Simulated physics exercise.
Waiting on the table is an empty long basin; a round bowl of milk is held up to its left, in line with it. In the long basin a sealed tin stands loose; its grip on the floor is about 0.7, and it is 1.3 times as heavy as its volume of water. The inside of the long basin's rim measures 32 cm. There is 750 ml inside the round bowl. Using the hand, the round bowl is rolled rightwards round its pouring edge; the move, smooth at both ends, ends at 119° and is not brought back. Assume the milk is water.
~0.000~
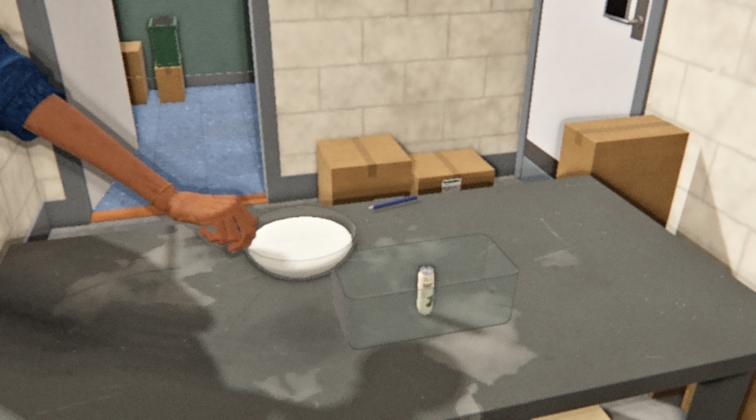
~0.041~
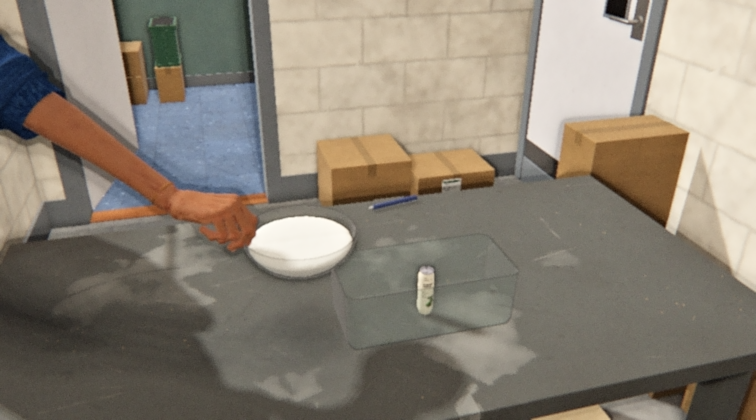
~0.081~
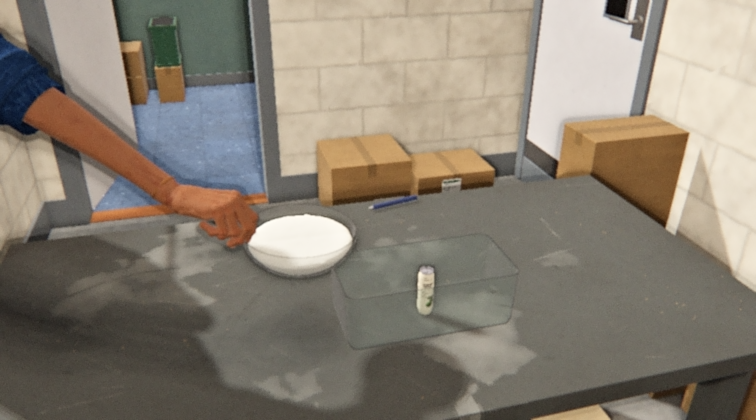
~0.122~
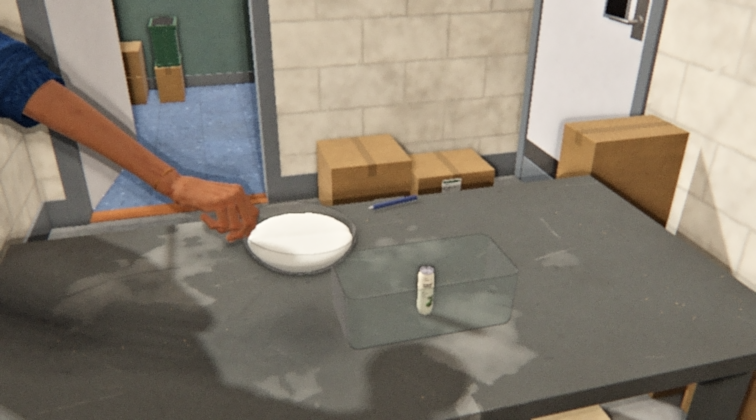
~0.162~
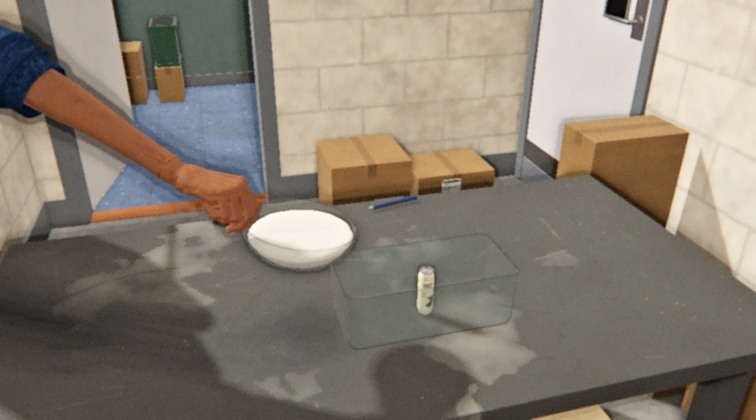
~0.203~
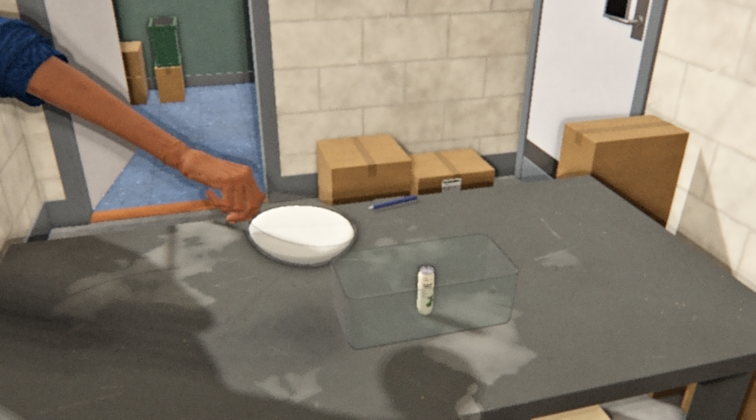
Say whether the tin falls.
It overturns.
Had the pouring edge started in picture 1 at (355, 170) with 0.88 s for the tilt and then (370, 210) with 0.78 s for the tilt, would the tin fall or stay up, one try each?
Try 1: Still standing; try 2: Still standing.
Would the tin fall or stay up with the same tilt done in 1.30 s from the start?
In that case the tin overturns.
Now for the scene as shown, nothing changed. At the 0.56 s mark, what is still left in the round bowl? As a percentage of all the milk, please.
Remaining: Near 20 % of the total.
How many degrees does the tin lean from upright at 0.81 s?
75°.
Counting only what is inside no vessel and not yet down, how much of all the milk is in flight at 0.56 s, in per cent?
Share: Roughly 62 per cent.
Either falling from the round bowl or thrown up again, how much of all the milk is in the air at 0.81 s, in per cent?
Estimate: About 2 in a hundred.
After 0.56 s the tilt is 83° and 21 per cent is still to pour; the tin stands where it began.
After 0.81 s the tilt is 117° and 0 per cent is still to pour; the tin lies on its side.
After 1.09 s the tilt is 119° and 0 per cent is still to pour; the tin lies on its side.
After 1.38 s the tilt is 119° and 0 per cent is still to pour; the tin lies on its side.
In the end the tin lies on its side.
